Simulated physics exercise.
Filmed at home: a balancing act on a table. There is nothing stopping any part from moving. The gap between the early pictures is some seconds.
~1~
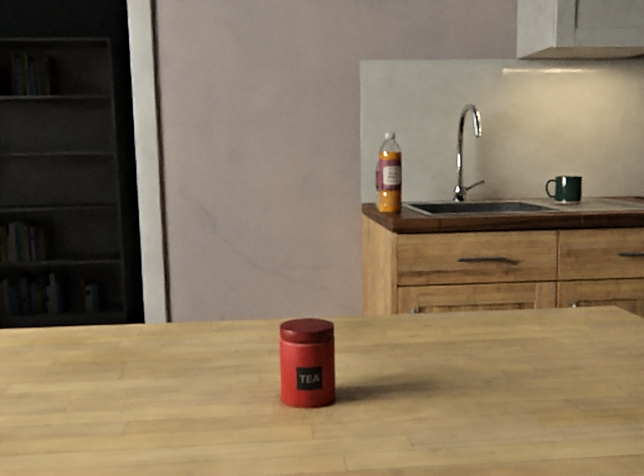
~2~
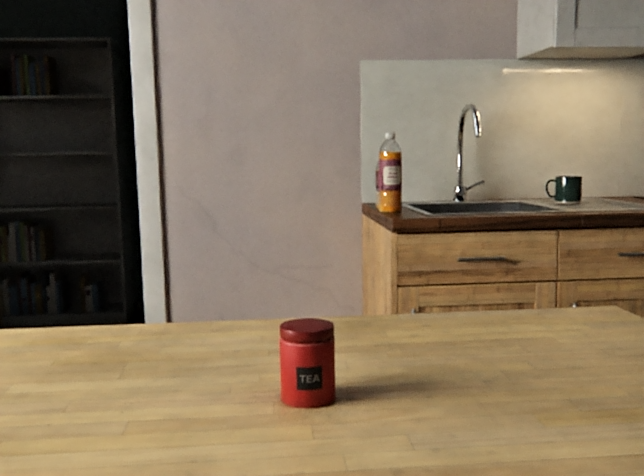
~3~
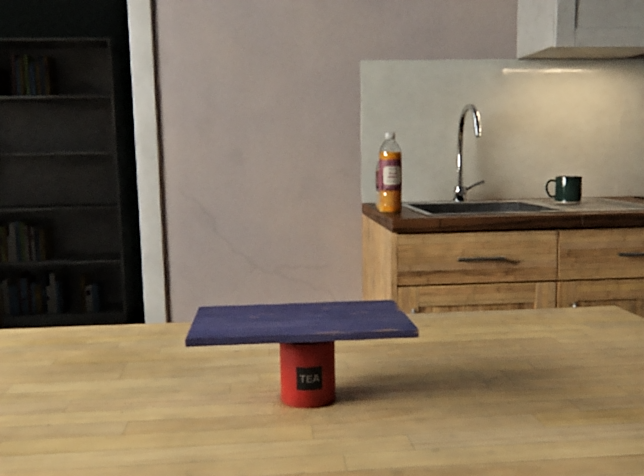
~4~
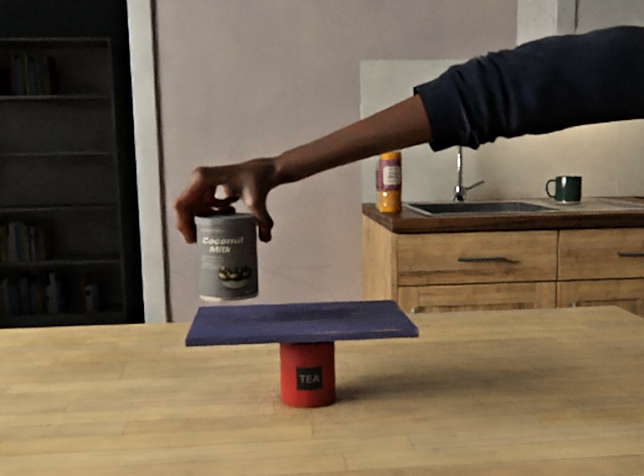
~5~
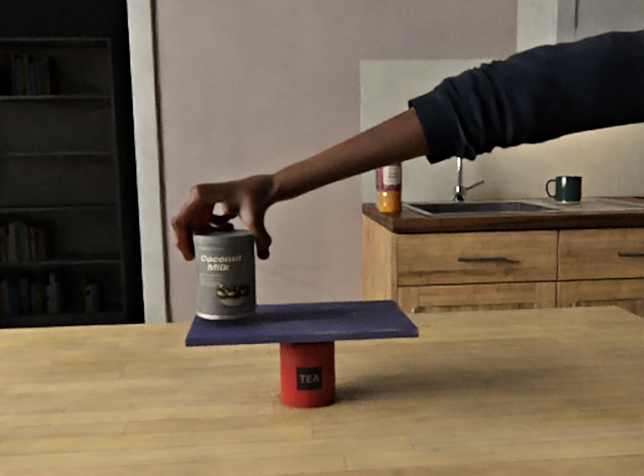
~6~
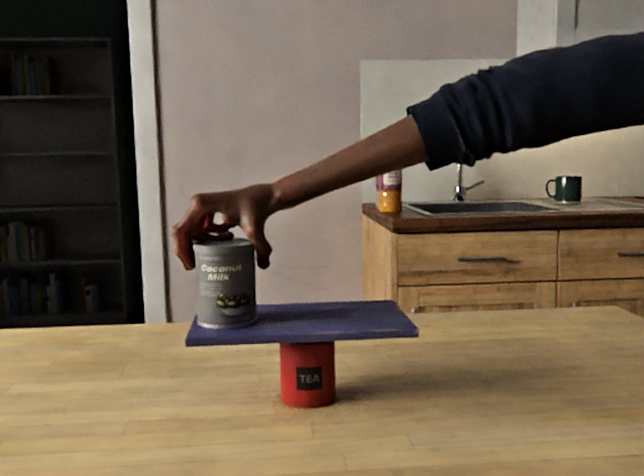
On a wooden table, a board appears atop a red jar and a hand lowers a grey tin onto its left side.
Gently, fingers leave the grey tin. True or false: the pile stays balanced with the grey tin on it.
False.
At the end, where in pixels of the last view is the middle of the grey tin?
Around (137, 382).
Then, 0.30 s past the last view, grey tin now fallen; blue board rocked 46° from its first pose.
Then, 0.40 s past the last view, blue board rocked 61° from its first pose.
Finally, fallen, grey tin; down or leaning hard in the stack, blue board; red jar still in place. Final places as the last picture's camera would see them, grey tin near (137, 382). The stack comes apart.
